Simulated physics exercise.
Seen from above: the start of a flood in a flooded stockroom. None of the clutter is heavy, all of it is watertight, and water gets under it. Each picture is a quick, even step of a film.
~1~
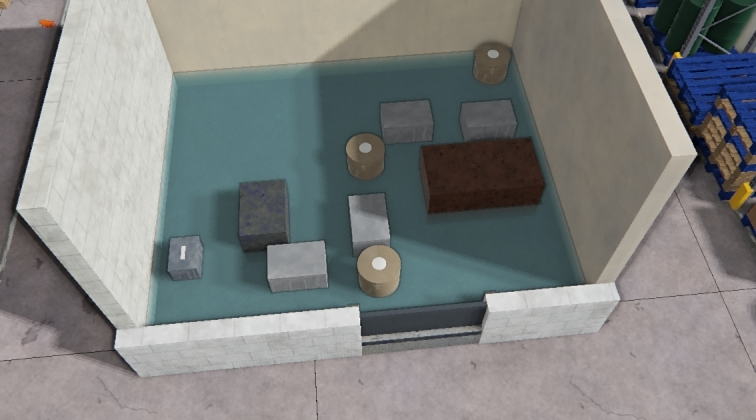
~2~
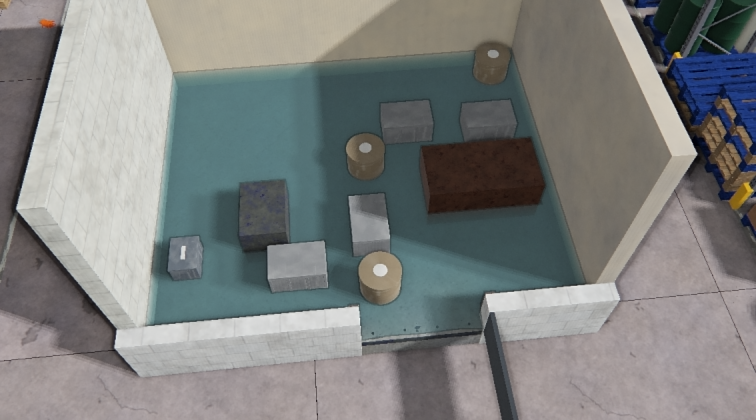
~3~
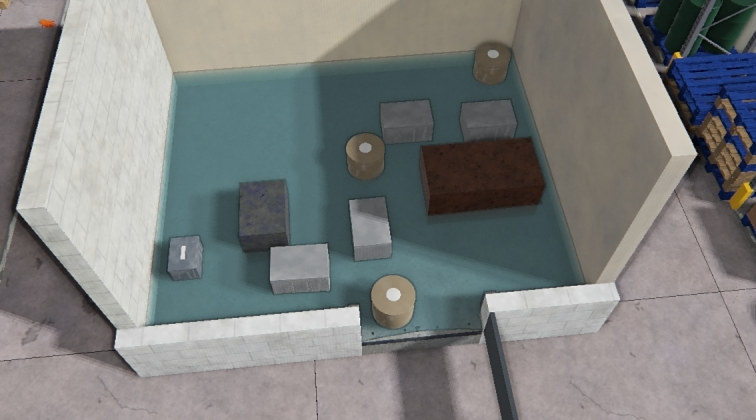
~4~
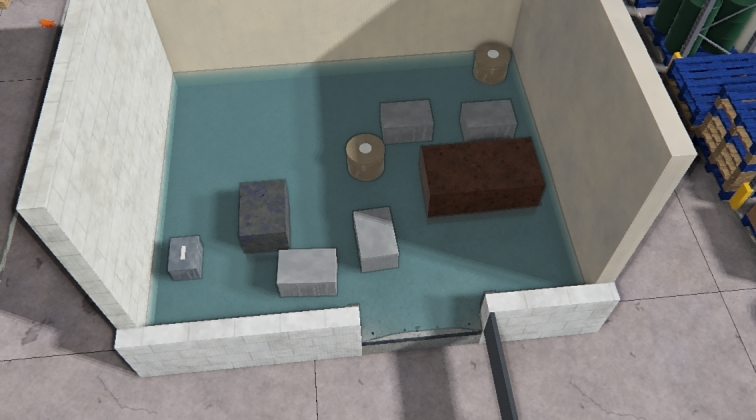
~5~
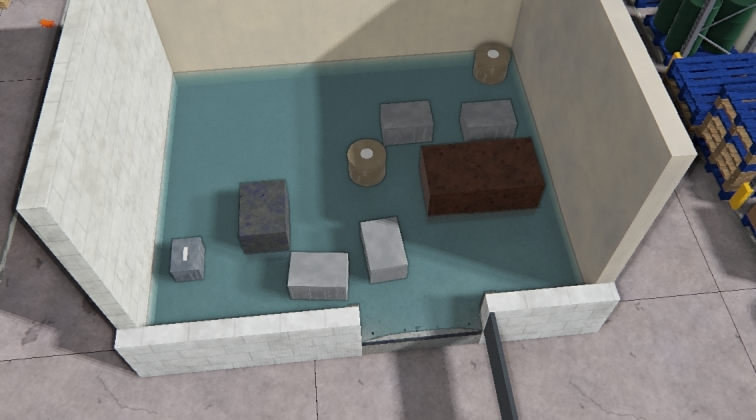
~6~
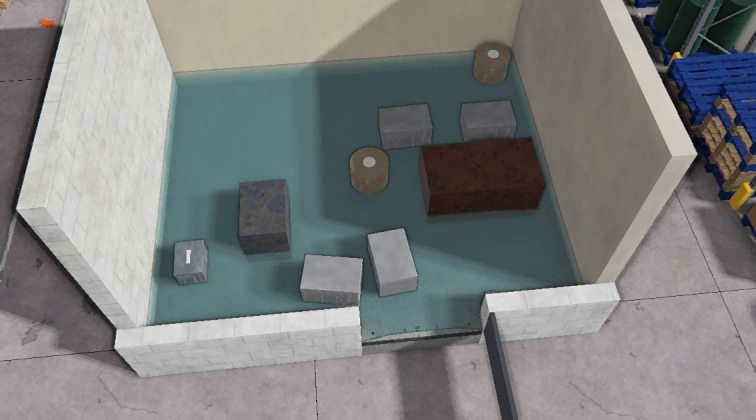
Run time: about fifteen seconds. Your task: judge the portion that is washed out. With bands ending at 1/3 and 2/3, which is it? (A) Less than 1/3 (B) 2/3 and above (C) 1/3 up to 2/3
Option B: 2/3 and above.
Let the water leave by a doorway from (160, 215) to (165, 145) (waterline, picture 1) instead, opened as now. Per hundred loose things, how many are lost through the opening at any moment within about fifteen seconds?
Estimate: Close to 40 %.
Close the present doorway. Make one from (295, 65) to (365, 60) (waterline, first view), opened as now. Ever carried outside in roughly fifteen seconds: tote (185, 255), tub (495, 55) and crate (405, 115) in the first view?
Object by object: Never exits, never exits, drifts out.
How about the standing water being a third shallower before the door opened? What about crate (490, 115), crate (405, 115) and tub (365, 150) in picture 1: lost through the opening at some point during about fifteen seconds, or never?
First never leaves, then flushed away, then flushed away.
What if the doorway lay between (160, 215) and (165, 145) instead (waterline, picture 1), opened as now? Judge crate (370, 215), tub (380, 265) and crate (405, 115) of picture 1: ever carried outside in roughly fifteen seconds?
Going through them in turn: Remains behind; remains behind; remains behind.
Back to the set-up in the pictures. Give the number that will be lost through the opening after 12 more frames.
I count 4 altogether.
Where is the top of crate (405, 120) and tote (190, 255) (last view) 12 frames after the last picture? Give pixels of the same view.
Look for them at about (401, 203) and about (256, 292).
A moment on, 1 of 8 are out; 7 afloat.
Next, 4 of 8 are out; 4 afloat.
Later, 5 of 8 are out; 2 afloat.
In the end, 6 of 8 are out; 2 afloat.
